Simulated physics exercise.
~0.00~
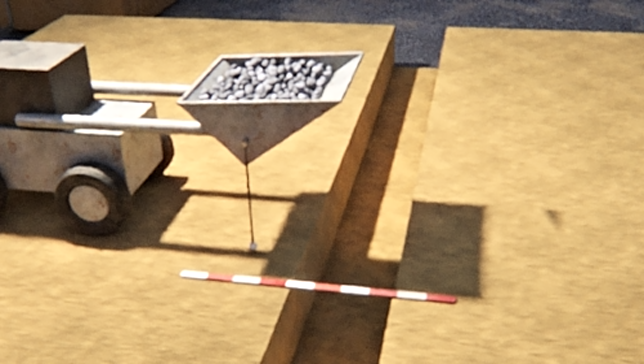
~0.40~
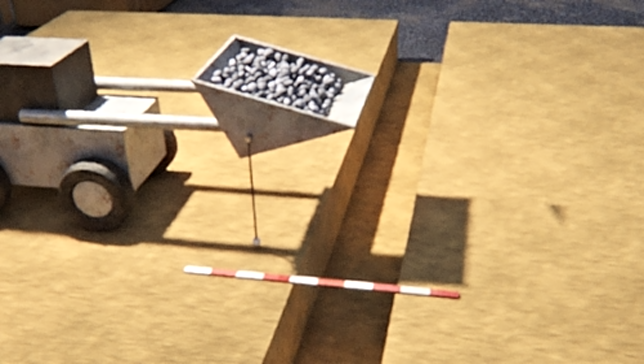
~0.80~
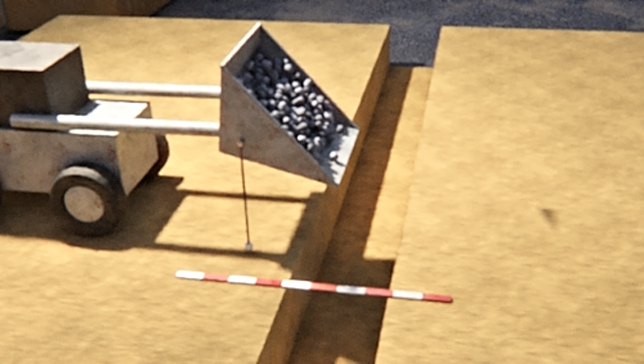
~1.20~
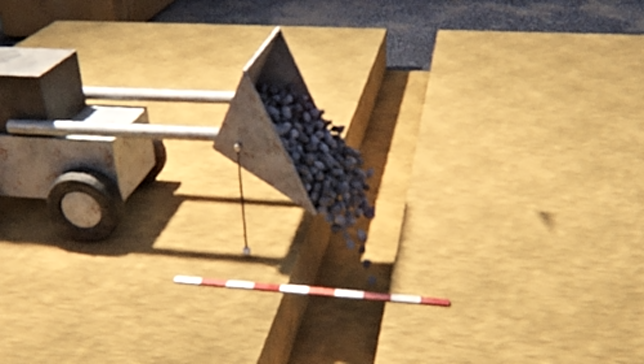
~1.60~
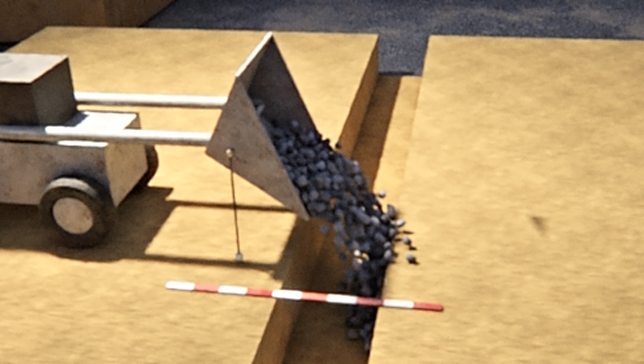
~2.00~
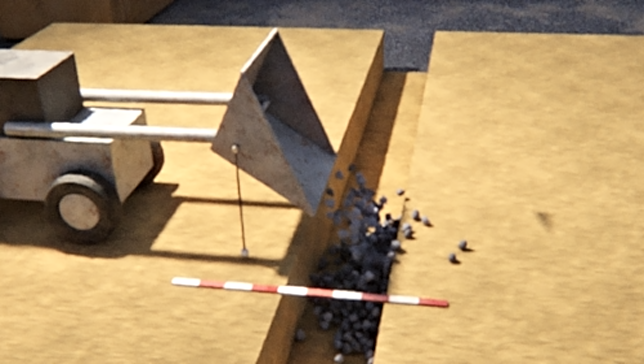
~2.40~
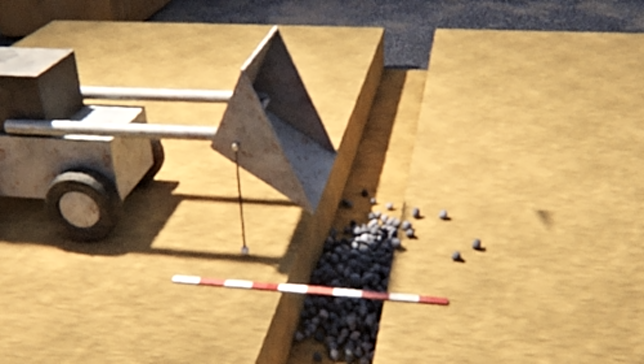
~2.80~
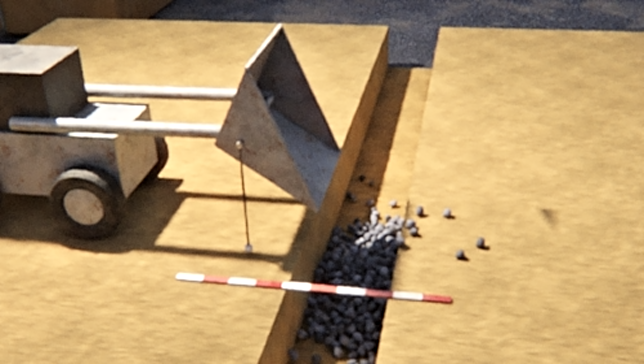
A small loader tips its bucket and pours grey stones into the trench, scattering a few beyond.
